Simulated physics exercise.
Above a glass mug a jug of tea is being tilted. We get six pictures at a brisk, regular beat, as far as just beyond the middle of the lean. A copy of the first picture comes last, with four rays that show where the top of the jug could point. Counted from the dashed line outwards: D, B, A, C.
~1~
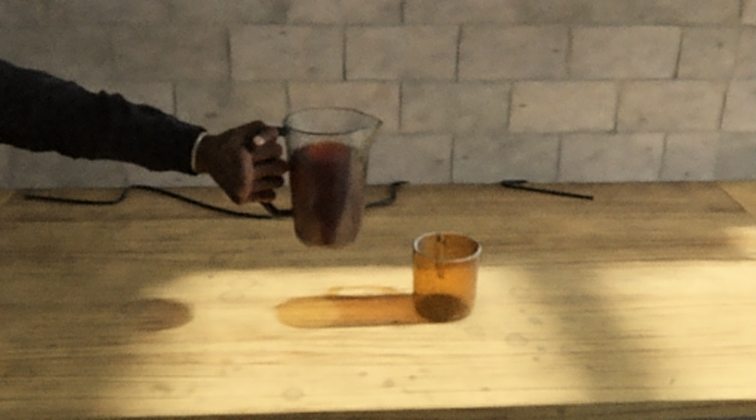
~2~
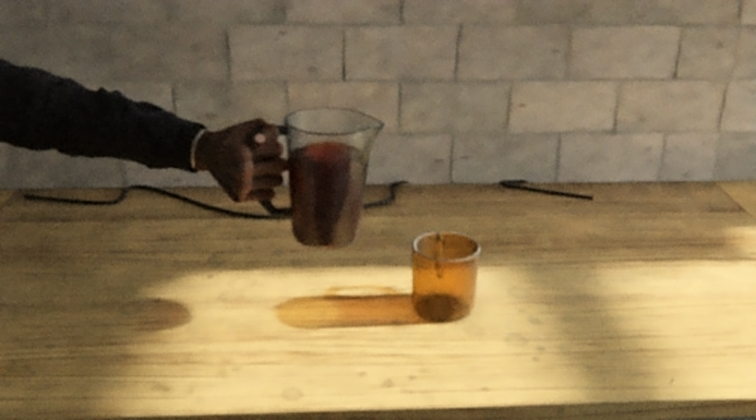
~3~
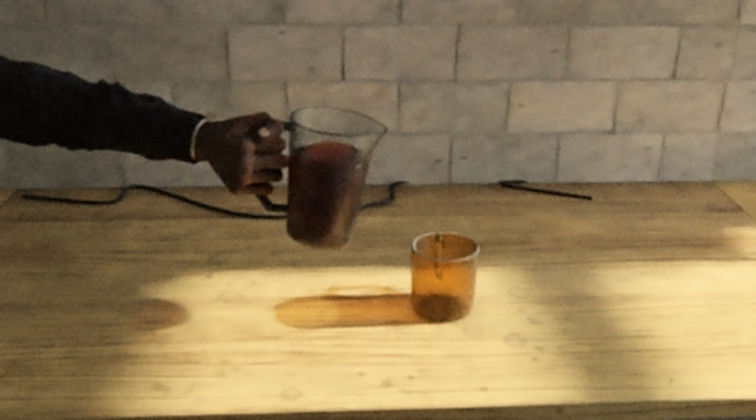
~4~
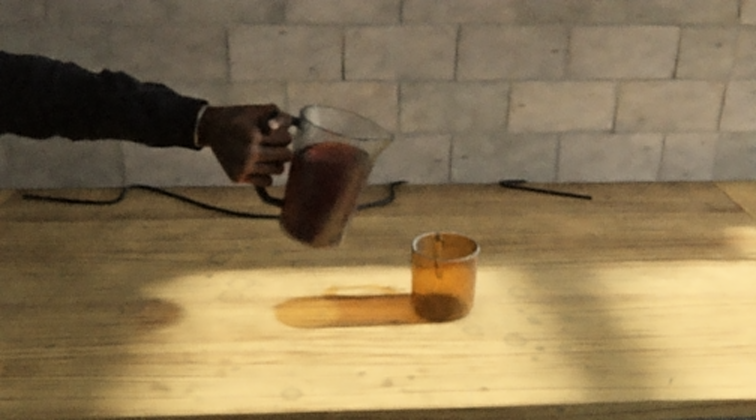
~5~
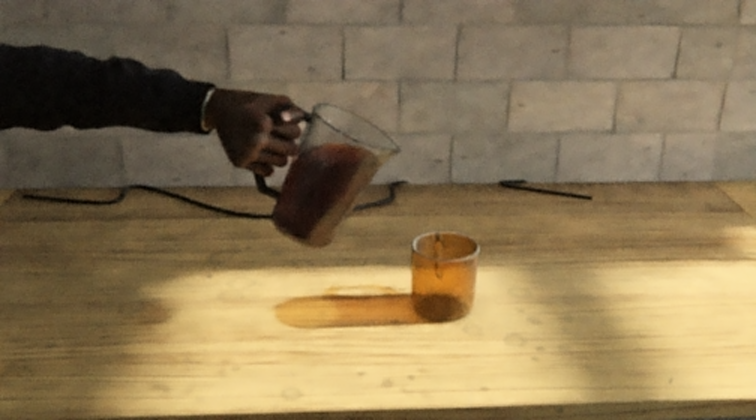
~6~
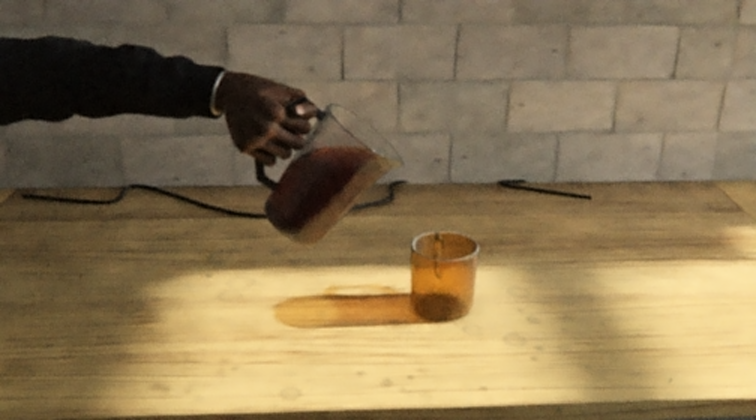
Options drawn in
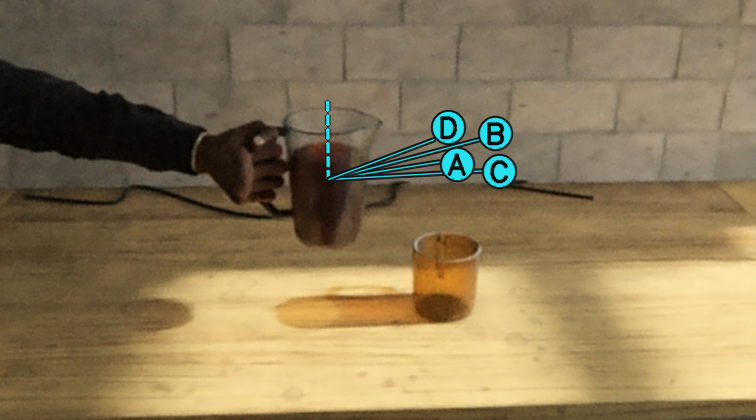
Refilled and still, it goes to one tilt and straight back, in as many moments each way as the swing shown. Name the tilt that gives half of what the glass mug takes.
Use mark D.
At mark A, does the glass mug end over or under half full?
Over.
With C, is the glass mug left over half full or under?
Over half.
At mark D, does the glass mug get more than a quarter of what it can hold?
Yes, clearly.
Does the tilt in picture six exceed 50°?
No, it does not.
On the marked copy, A at (439, 161); B at (479, 139); C at (482, 170); D at (434, 139).
If A is chosen, the glass mug ends with about 81 % of what it can hold; 4 % of the tea is spilt.
If B is chosen, the glass mug ends with about 62 % of what it can hold; 4 % of the tea is spilt.
If C is chosen, the glass mug ends with about 93 % of what it can hold; 8 % of the tea is spilt.
If D is chosen, the glass mug ends with about 49 % of what it can hold.
